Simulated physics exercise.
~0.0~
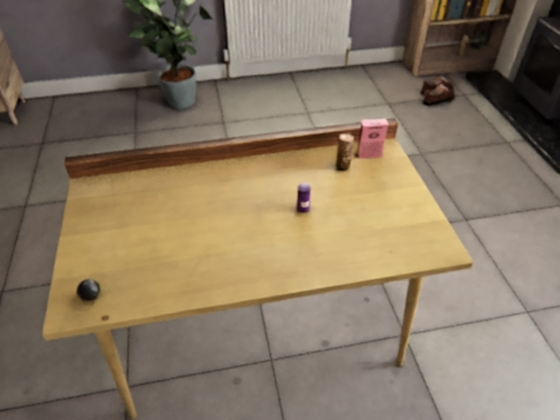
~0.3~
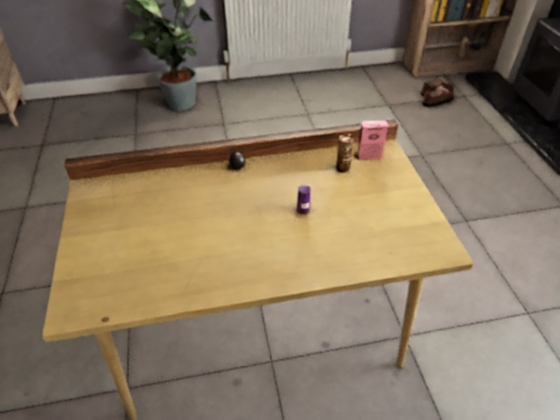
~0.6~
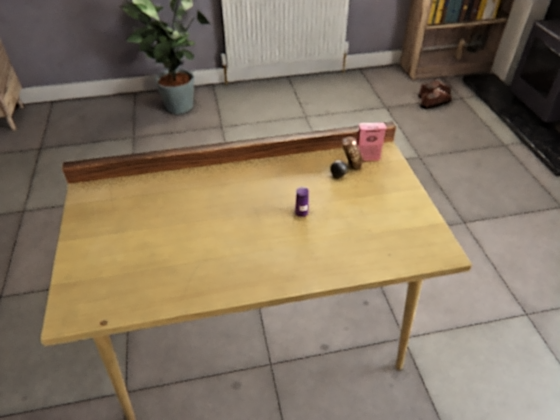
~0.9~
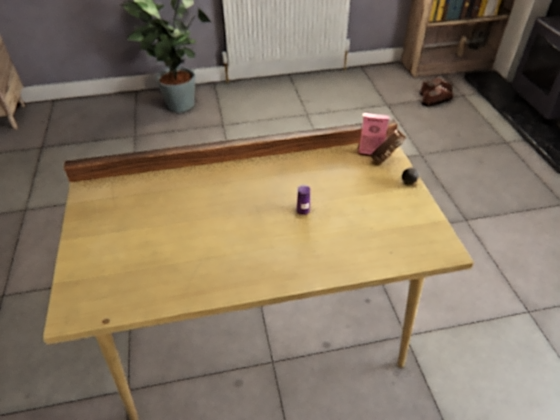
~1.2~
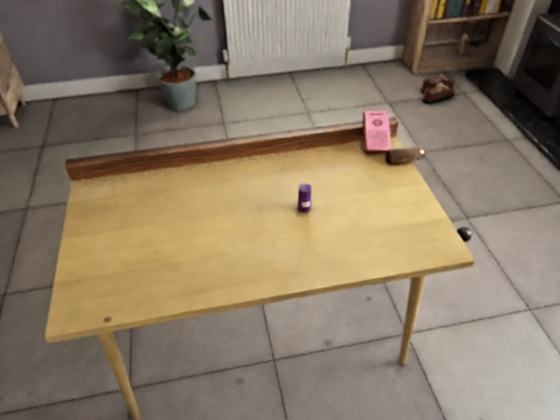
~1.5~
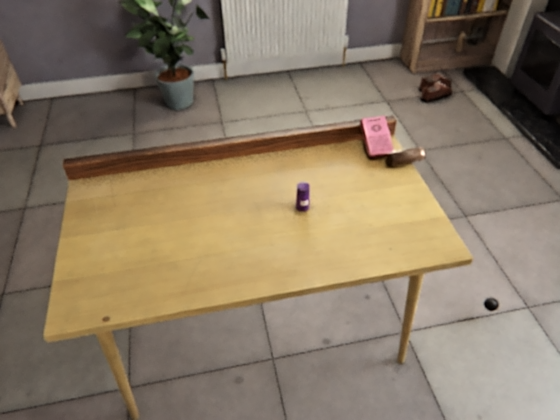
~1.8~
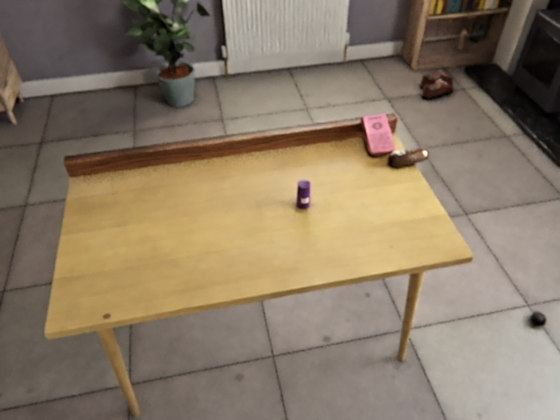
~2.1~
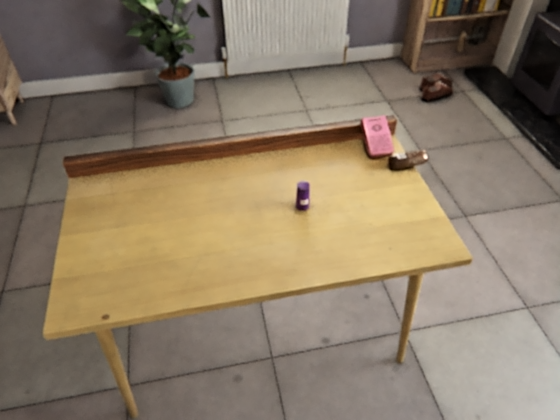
Black ball rebounding off a table's raised back edge, toppling a brown can and pink packet, then dropping to the tiled floor.
